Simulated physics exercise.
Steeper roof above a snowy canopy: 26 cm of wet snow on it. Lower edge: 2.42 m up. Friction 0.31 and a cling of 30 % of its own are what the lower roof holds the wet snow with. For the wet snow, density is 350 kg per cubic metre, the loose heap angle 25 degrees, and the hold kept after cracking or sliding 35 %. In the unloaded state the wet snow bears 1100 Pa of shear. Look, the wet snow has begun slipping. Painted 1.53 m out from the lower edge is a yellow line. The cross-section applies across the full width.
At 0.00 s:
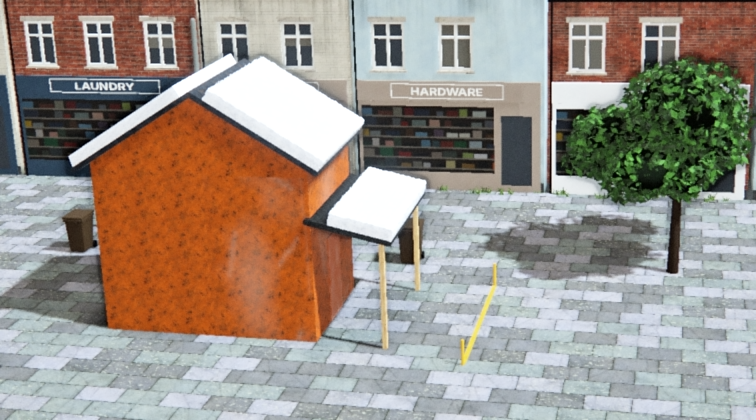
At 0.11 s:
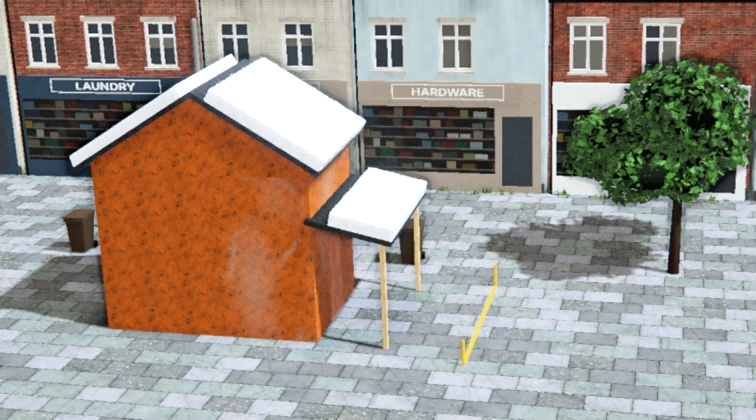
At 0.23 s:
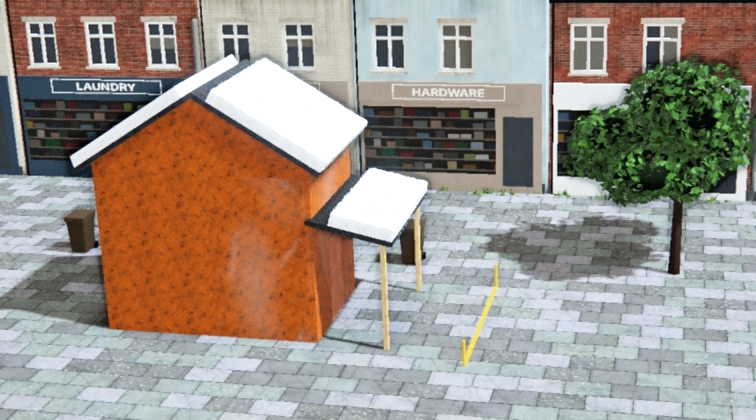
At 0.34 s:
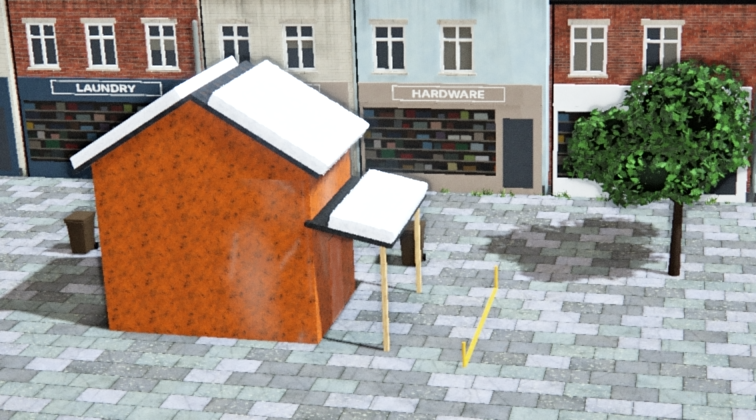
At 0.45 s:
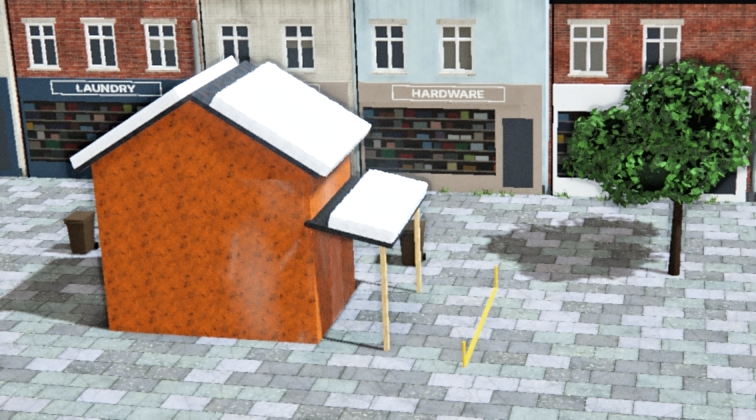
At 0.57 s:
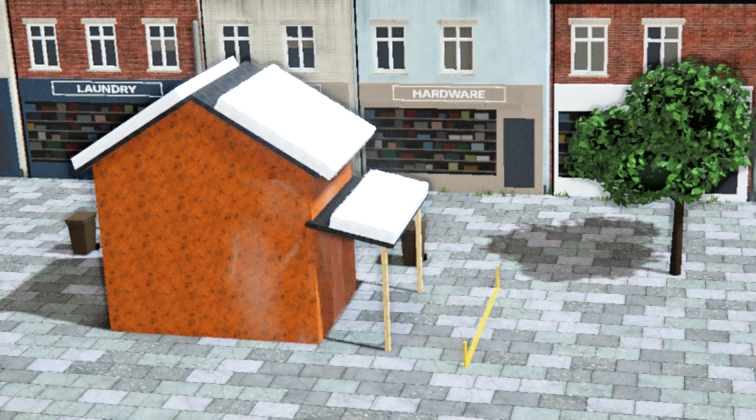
An orange shed with a steep, snow-covered roof stands on a grey paved square, seen from a raised, steady view facing a row of shopfronts. A lower snowy canopy on thin posts juts from its right side, with a yellow line on the paving beyond and a green tree at right. The white slab on the roof's right slope slides slightly down toward the canopy, exposing a dark strip near the ridge.
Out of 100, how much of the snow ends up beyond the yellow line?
Roughly 16 out of 100.
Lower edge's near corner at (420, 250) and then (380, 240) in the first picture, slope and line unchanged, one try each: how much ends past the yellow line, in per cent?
I'd expect around 10 percent the first time and around 25 percent the second.
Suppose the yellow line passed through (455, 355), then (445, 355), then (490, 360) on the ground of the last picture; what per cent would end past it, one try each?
Roughly 25 %, then 35 %, then 5 %.
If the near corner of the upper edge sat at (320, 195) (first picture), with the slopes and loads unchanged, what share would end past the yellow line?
That would come to around 2 %.
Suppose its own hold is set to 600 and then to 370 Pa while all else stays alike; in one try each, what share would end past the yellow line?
Result: 45 % for the first case, 45 % for the second.
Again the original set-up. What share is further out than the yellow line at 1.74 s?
0 percent.
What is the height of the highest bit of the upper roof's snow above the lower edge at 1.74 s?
Roughly 1.8 m.
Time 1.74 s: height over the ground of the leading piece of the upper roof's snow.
Measured height: Approx. 2.8 m.
After 1.10 s, none is below the lower edge and 0 % is past the line.
After 1.74 s, none is below the lower edge and 0 % is past the line.
After 2.37 s, 28 % is below the lower edge and 0 % is past the line.
After 3.00 s, 54 % is below the lower edge and 15 % is past the line.
After 4.20 s, 65 % is below the lower edge and 16 % is past the line.
